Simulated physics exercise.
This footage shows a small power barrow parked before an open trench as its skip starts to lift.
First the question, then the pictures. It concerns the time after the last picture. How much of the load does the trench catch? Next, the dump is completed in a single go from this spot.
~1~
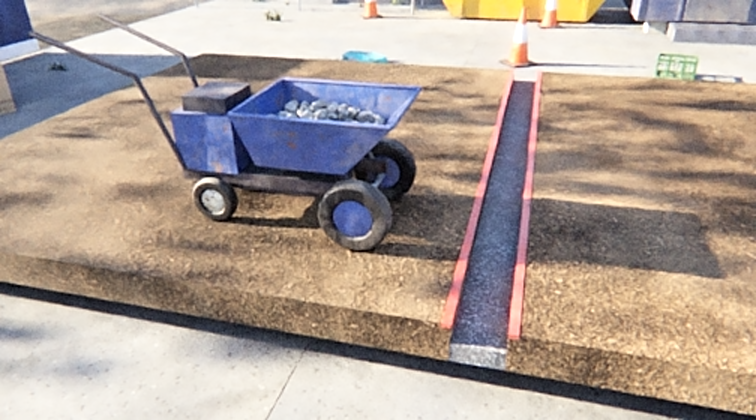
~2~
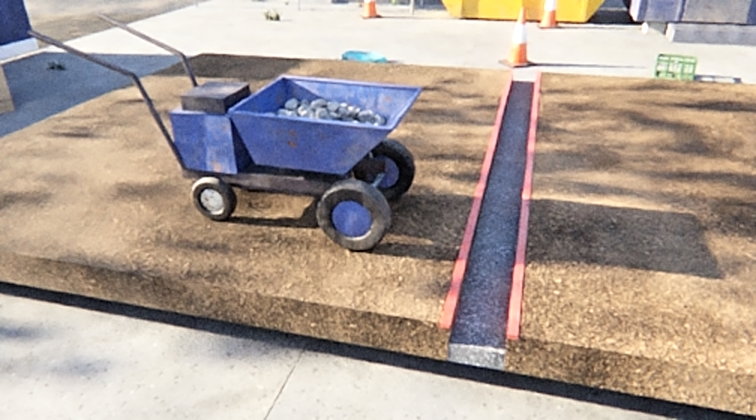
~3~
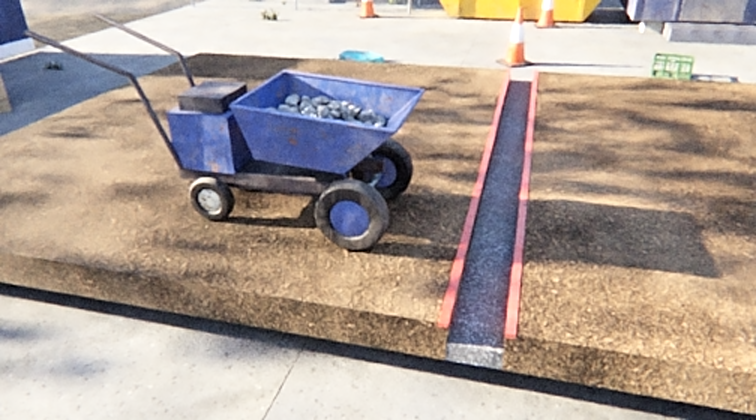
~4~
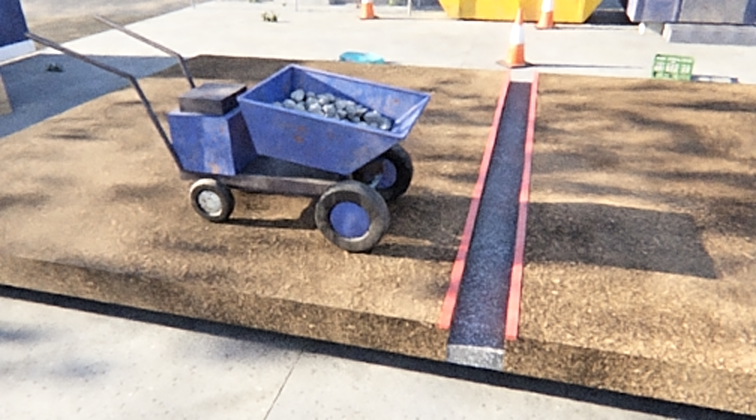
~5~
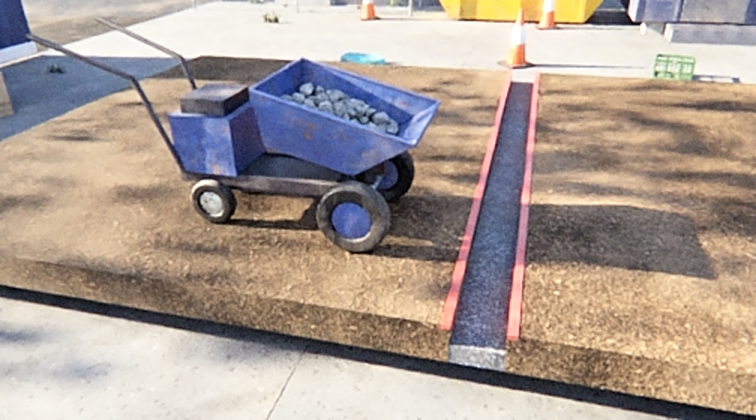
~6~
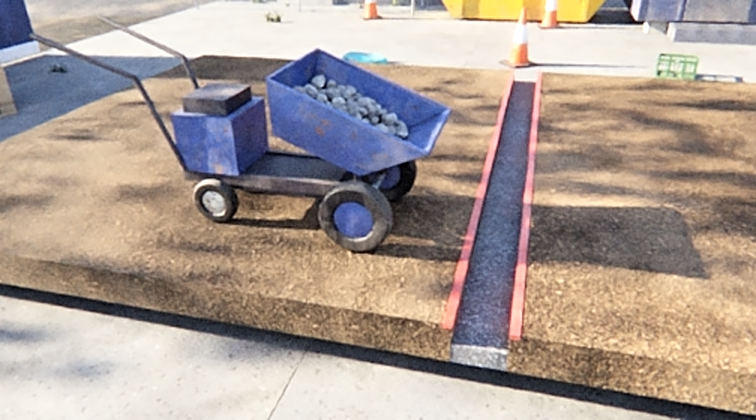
Over half.
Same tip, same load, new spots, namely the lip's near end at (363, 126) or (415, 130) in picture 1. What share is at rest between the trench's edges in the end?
About 60 per cent, then about 70 per cent.
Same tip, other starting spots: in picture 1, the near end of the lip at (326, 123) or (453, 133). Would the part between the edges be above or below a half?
The first try ends with the lesser portion between the edges, the second with the lesser portion.
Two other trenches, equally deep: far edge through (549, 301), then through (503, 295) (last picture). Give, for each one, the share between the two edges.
90 % then 60 %, roughly.
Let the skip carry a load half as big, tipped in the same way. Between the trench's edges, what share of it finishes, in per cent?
It would be around 90 per cent of the load.
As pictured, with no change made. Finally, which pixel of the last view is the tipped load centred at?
Roughly at pixel (497, 237).
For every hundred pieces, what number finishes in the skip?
My estimate is about 5 per cent.
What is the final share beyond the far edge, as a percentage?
About 10 %.
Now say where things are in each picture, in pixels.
In the first picture, lip of the skip at (391, 128), level; top of the load at (319, 115), broken stones; first edge of the trench at (456, 287); far edge at (518, 296), the trench under half as wide as the skip, and shallow for its width.
In the second picture, lip of the skip at (392, 129), tipped barely; top of the load at (312, 119).
In the third picture, lip of the skip at (395, 131), tipped barely; top of the load at (313, 117).
In the fourth picture, lip of the skip at (404, 138), tipped a little; top of the load at (318, 114).
In the fifth picture, lip of the skip at (415, 145), tipped a little; top of the load at (313, 109).
In the sixth picture, lip of the skip at (427, 154), tipped clearly; top of the load at (325, 103); first edge of the trench at (457, 288); far edge at (519, 297).
Soon after the last picture, skip tipped steeply; all in the skip.
A little later, skip tipped right over; about two thirds in the skip; a stray few short of the trench; about a third in or heaped over the trench.
Later still, skip tipped right over; a small part in the skip; a small part short of the trench; most in or heaped over the trench; a small part beyond it.
At rest, skip tipped right over; a small part in the skip; a small part short of the trench; most in or heaped over the trench; a small part beyond it.
